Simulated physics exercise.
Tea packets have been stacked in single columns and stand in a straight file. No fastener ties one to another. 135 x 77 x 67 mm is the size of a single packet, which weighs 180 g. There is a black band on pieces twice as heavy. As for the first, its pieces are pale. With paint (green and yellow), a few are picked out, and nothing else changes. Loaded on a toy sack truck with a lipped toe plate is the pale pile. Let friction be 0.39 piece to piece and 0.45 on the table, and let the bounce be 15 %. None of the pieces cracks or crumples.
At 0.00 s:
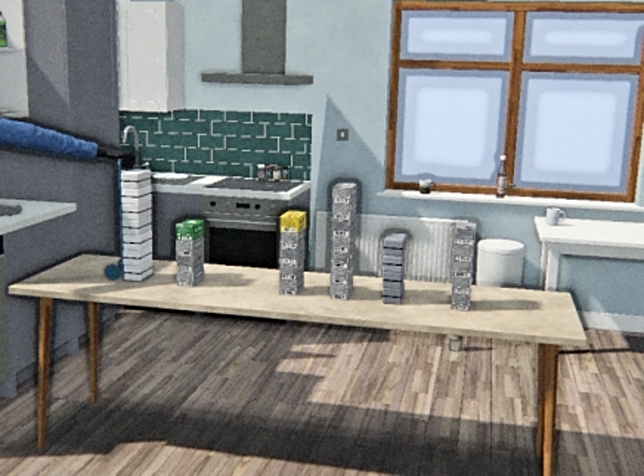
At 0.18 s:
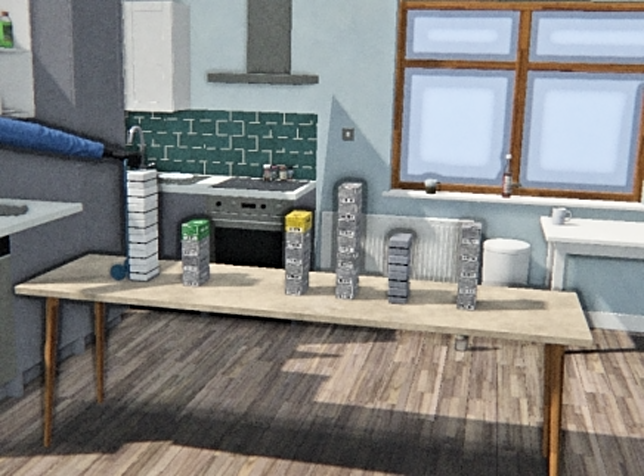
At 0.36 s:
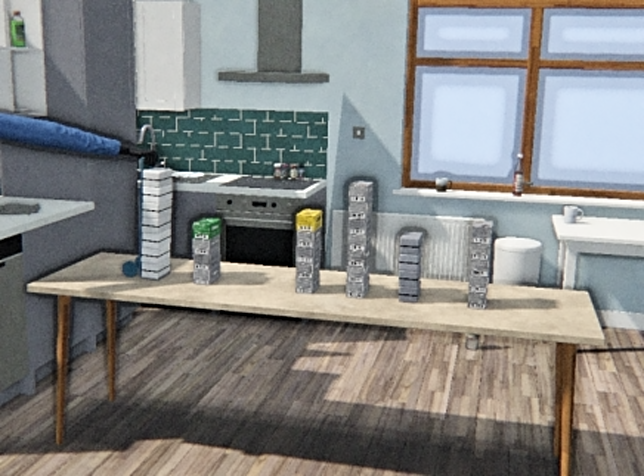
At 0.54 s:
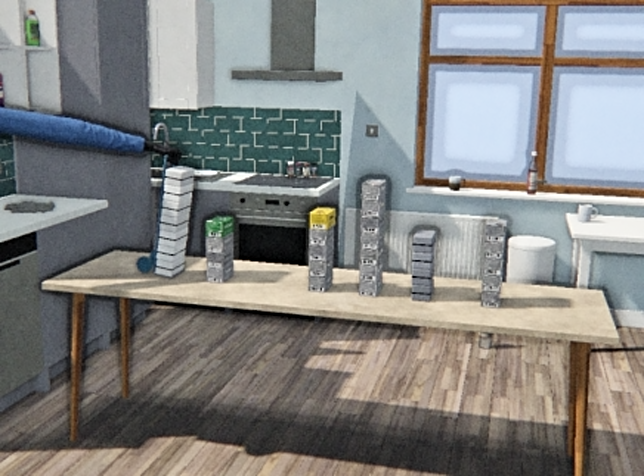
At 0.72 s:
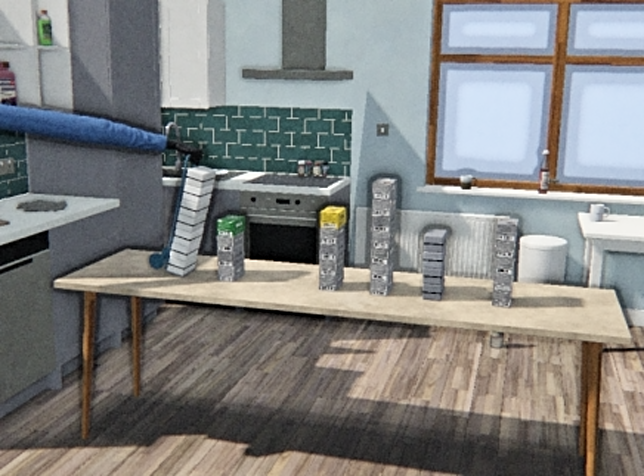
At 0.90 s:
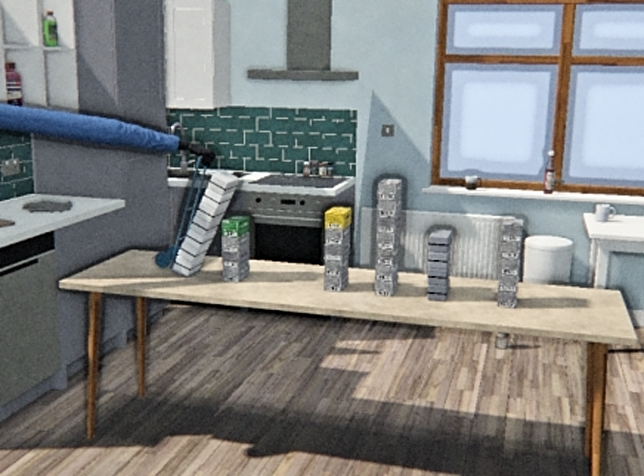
The clip opens on a kitchen table with six upright stacks in a row, the pale one at left standing on a small blue hand truck beside a blue arm. As the view drifts slightly, the truck tips rightward and the pale stack leans increasingly toward the green-topped stack, while the others stay still.
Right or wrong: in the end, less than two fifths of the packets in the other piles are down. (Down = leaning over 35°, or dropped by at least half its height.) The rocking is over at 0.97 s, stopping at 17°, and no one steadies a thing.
Right.
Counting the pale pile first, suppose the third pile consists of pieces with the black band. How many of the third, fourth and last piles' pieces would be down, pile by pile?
Count down, pile by pile - third 0, fourth 0, last 0.
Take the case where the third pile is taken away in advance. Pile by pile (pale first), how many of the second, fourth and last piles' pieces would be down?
Pile by pile, that comes to second 3, fourth 0 and last 0.
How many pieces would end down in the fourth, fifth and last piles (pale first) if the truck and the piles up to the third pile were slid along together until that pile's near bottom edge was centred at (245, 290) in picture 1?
Down per pile: Fourth 0, fifth 0, last 0.
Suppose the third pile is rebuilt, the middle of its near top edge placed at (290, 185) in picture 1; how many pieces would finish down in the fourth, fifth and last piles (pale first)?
Counts down - fourth: 0; fifth: 0; last: 0.
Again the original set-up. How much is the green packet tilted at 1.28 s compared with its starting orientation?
Roughly 30 degrees.
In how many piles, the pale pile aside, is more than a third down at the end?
That would be 1 of them.
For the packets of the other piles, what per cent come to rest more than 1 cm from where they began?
The share is 25 per cent.
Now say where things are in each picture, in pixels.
In the first picture (places mark the middle of the side facing us; the camera pans a little), truck frame (120, 185) 0° forward; yellow packet (289, 225); green packet (185, 233); the rest undisturbed.
The second picture shows truck frame (126, 185) 0° forward; yellow packet (295, 225).
The third picture shows truck frame (142, 183) 3° forward; yellow packet (306, 223).
The fourth picture shows truck frame (163, 180) 8° forward, top of the pale pile leaning 8°; yellow packet (318, 221); the rest undisturbed.
The fifth picture shows truck frame (183, 179) 13° forward, top of the pale pile leaning 14°; yellow packet (329, 220); the rest undisturbed.
The sixth picture shows truck frame (194, 180) 17° forward, top of the pale pile leaning 25°; green packet (230, 229); yellow packet (334, 221); the rest undisturbed.
After 1.00 s, 6 of the pale pile down; none of the 25 other packets down, 1 disturbed; green packet shifted 11 mm.
After 1.14 s, 6 of the pale pile down; none of the 25 other packets down, 4 disturbed; green packet leaning 9°.
After 1.28 s, 6 of the pale pile down; none of the 25 other packets down, 4 disturbed; green packet leaning 30°.
After 1.46 s, 6 of the pale pile down; 3 of the 25 other packets down; green packet on its side.
At rest (2.1 s), 6 of the pale pile down; 3 of the 25 other packets down; green packet on its side; yellow packet unmoved. That is 12 per cent. As the last picture would show them, middles, green packet near (304, 276), yellow packet near (340, 218).
